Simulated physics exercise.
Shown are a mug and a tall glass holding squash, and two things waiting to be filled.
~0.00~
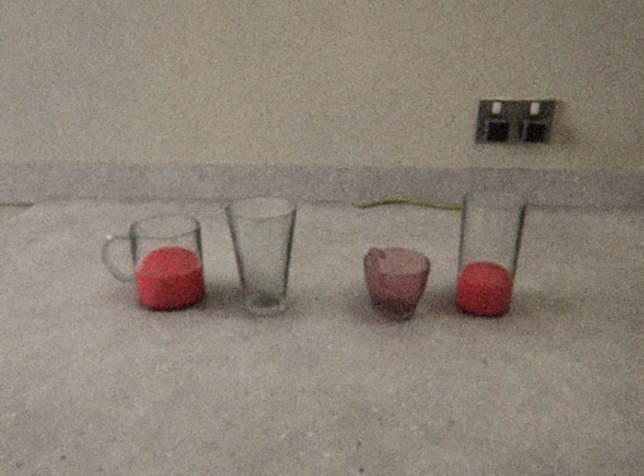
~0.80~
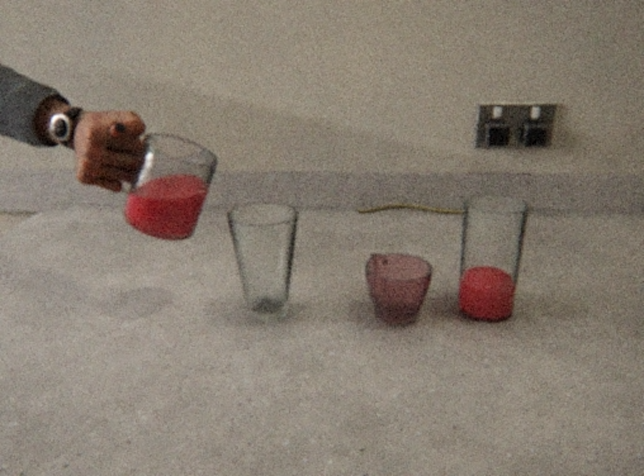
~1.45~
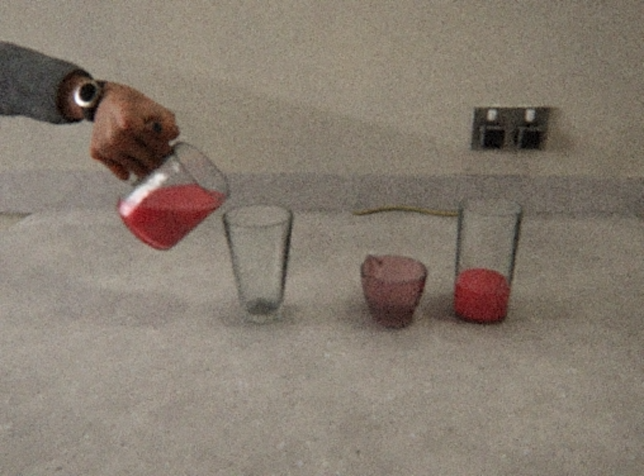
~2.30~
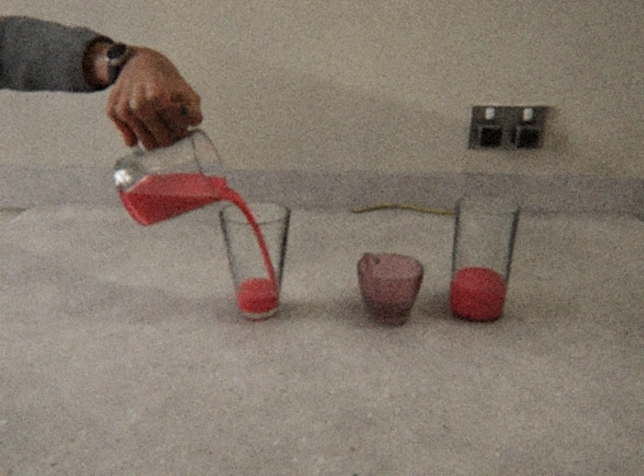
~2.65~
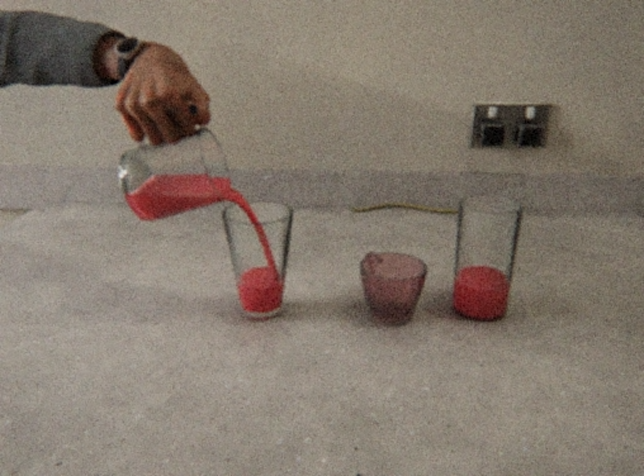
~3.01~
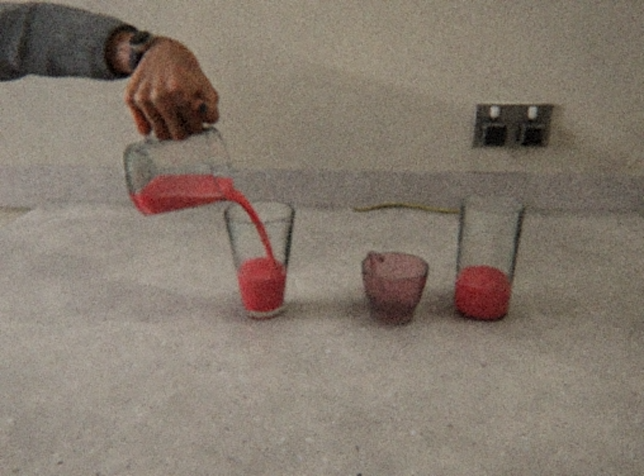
At first, a glass mug and a tall glass holding red liquid stand on a grey surface with an empty flared glass and a small cup between them. A hand reaches in from the left, lifts the mug and tilts it toward the flared glass. Red liquid streams across, its level rising there.
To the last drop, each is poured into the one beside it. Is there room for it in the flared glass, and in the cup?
In order: The flared glass is going to accept every drop, the cup is going to accept every drop.
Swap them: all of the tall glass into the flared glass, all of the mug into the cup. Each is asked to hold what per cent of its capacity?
That comes to some 30 per cent for the first, and some 100 per cent for the second.
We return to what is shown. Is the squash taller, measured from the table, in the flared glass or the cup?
That would be the left one.
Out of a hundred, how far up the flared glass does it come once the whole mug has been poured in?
Roughly 65%.
By 3.7 s, the flared glass is about half full.
By 5.1 s, the flared glass is about two thirds full.
By 10.6 s, the flared glass is about two thirds full; the cup is about two thirds full.
